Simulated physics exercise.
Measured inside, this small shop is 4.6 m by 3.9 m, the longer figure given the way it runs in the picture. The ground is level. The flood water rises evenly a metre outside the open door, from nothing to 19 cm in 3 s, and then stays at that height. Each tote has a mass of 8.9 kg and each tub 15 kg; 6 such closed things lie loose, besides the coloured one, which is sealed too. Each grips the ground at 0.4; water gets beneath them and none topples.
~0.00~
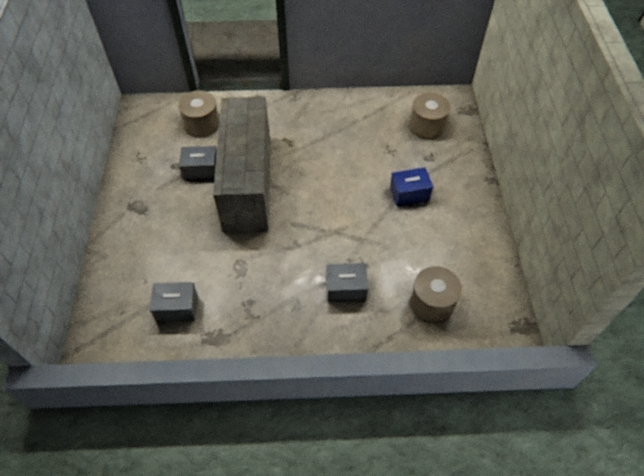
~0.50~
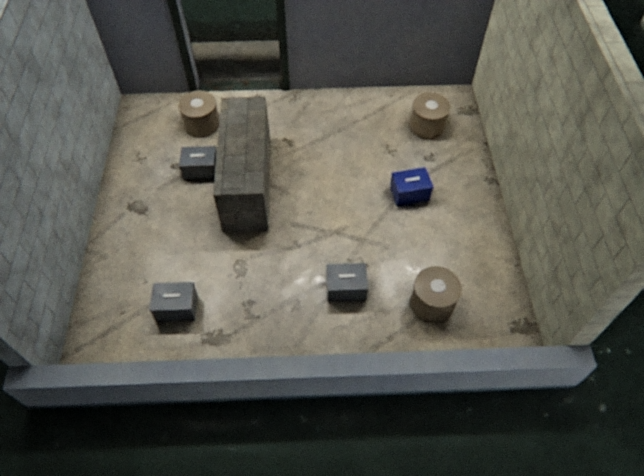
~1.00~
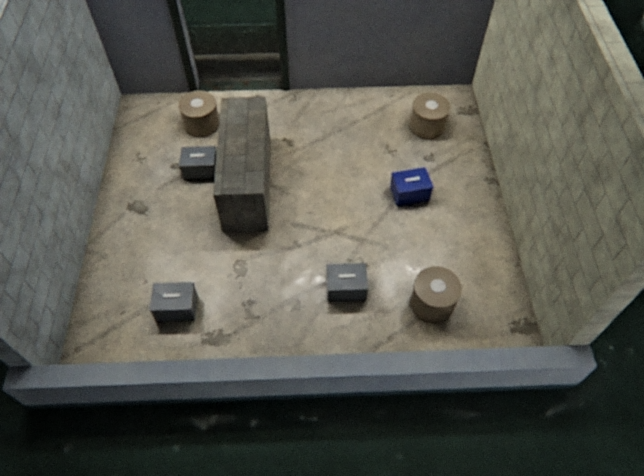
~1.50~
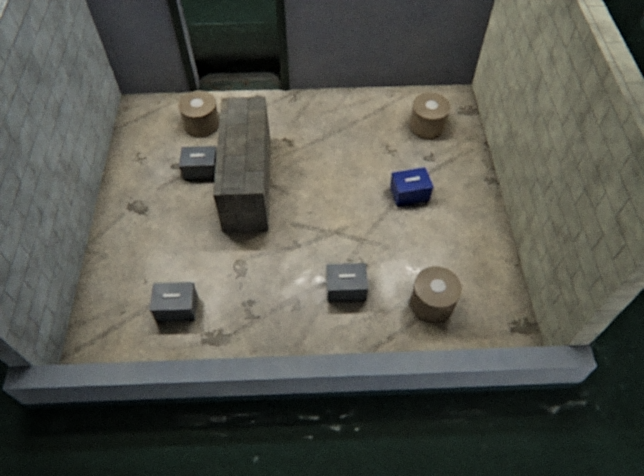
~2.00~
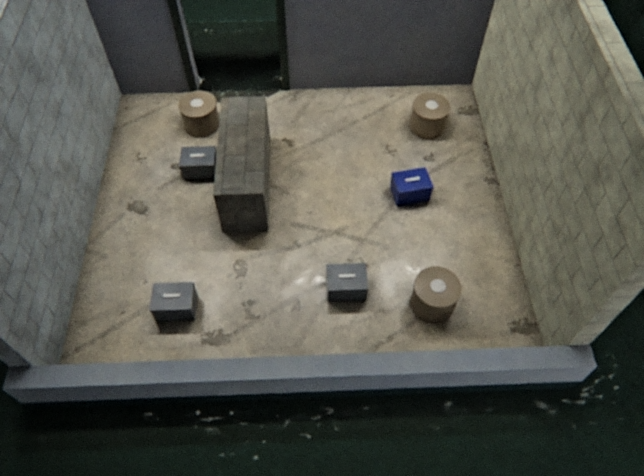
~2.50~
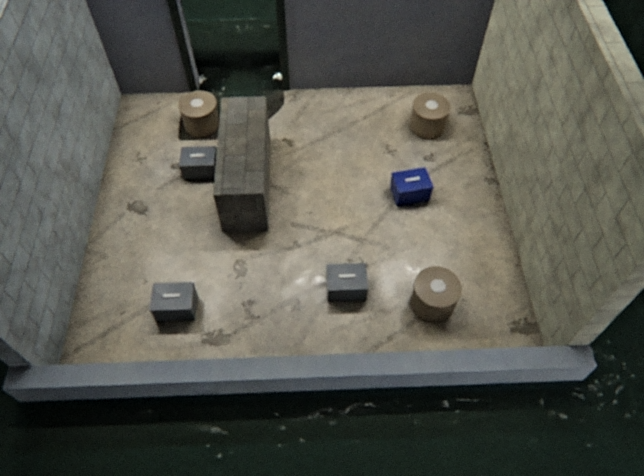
Dark water spreading outside a small walled room and just entering the back doorway, while the blue box and others stay still.
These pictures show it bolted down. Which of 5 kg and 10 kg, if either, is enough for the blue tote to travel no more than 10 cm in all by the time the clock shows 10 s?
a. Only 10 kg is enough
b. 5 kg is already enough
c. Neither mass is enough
(a) Only 10 kg is enough.
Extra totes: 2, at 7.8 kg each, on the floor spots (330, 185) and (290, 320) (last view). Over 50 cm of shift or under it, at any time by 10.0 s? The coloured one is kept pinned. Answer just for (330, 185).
It is under.
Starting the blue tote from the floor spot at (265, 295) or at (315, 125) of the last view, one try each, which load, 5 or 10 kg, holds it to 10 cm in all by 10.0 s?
Respectively, the heavy option is needed and neither option succeeds.
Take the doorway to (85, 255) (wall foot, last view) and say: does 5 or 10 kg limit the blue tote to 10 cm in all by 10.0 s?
With that change, neither one suffices.
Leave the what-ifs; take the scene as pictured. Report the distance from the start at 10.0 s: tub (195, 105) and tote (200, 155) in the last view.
Shifts: 300 cm / 150 cm.
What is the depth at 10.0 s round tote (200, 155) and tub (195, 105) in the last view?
Depth approx. 6 cm / 9 cm.
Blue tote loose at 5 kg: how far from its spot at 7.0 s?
I'd put it at about 40 cm.
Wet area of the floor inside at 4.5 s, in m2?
Around 7.0 m2 of it.
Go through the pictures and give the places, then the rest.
The blue tote at (413, 180), on the bottom; 0.0 m2 under water; 0 of 7 have shifted, in the first frame.
The blue tote at (413, 180) rests on the ground; water covers 0.0 m2; 0 of 7 have shifted, in the second frame.
The blue tote at (413, 180) rests on the ground; 0.0 m2 under water; 0 of 7 have shifted, in the third frame.
The blue tote at (413, 180), on the bottom; water covers 0.0 m2; 0 of 7 have shifted, in the fourth frame.
The blue tote at (413, 180) rests on the ground; 0.1 m2 under water; 0 of 7 have shifted, in the fifth frame.
The blue tote at (413, 180) rests on the ground; water covers 0.6 m2; 0 of 7 have shifted, in the sixth frame.
After 3.5 s the blue tote would be 0 cm from its start with 5 kg and 0 cm from its start with 10 kg; 0 cm of water round it then.
After 4.5 s the blue tote would be 0 cm from its start with 5 kg and 0 cm from its start with 10 kg; 2 cm of water round it then.
After 7.0 s the blue tote would be 43 cm from its start with 5 kg and 0 cm from its start with 10 kg; 3 cm of water round it then.
After 10.0 s the blue tote would be 89 cm from its start with 5 kg and 0 cm from its start with 10 kg; 5 cm of water round it then.
